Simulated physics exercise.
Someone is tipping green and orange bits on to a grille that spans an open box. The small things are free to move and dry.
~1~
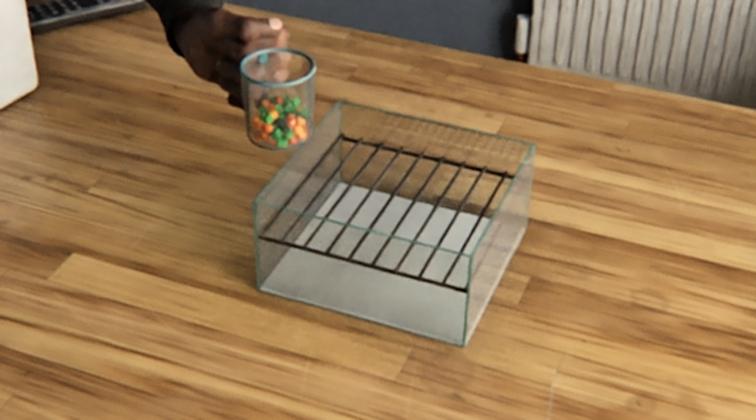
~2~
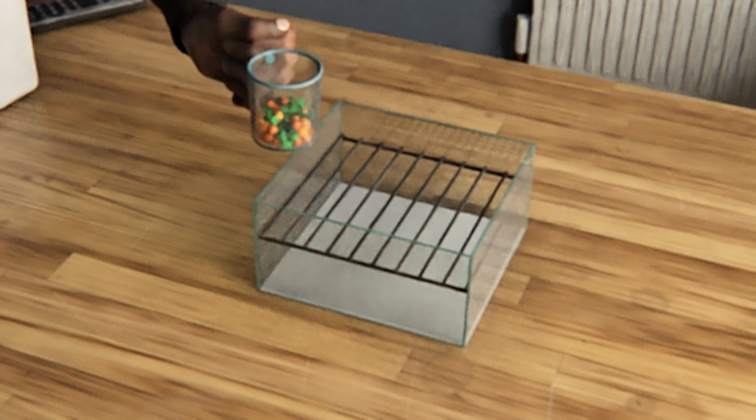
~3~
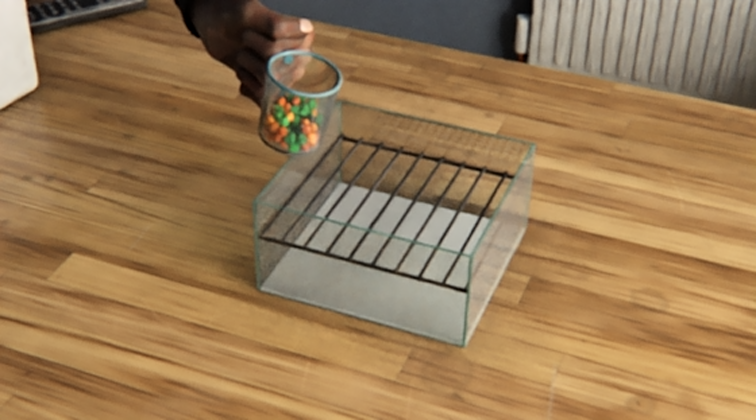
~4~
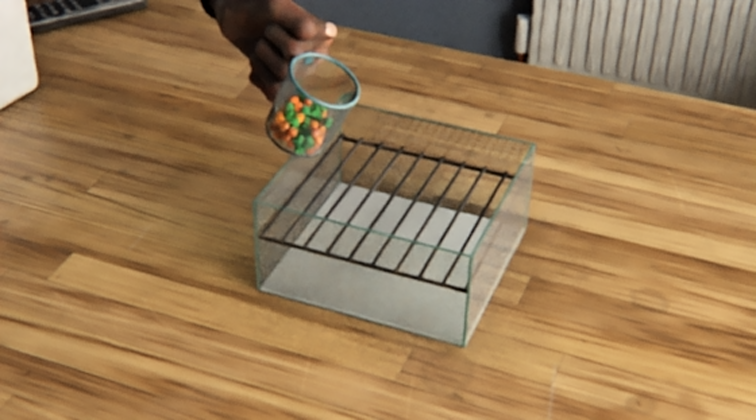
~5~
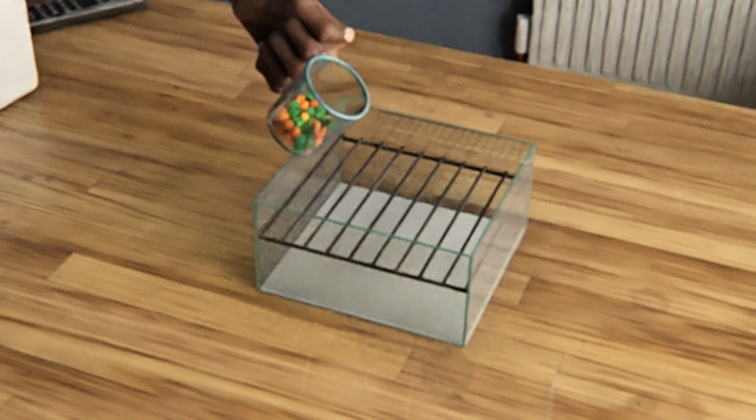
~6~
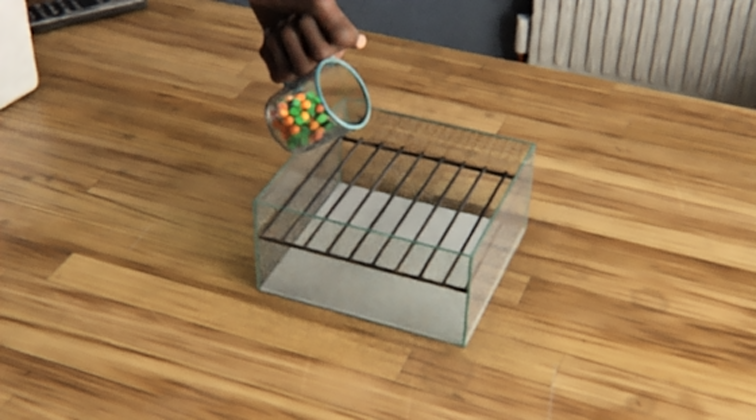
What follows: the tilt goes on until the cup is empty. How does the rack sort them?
I reckon the green ones will pass, and the orange ones will pass.
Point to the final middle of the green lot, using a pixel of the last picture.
Near (387, 246).
Then, 0.48 s after the last picture, green ones, all in the cup; orange ones, all in the cup.
Then, 0.90 s after the last picture, green ones, most in the cup, about a quarter on or over the wires; orange ones, most in the cup, about a quarter on or over the wires, a small part under the rack.
Then, 1.26 s after the last picture, green ones, all under the rack; orange ones, all under the rack.
By the end, green ones, all under the rack; orange ones, all under the rack.
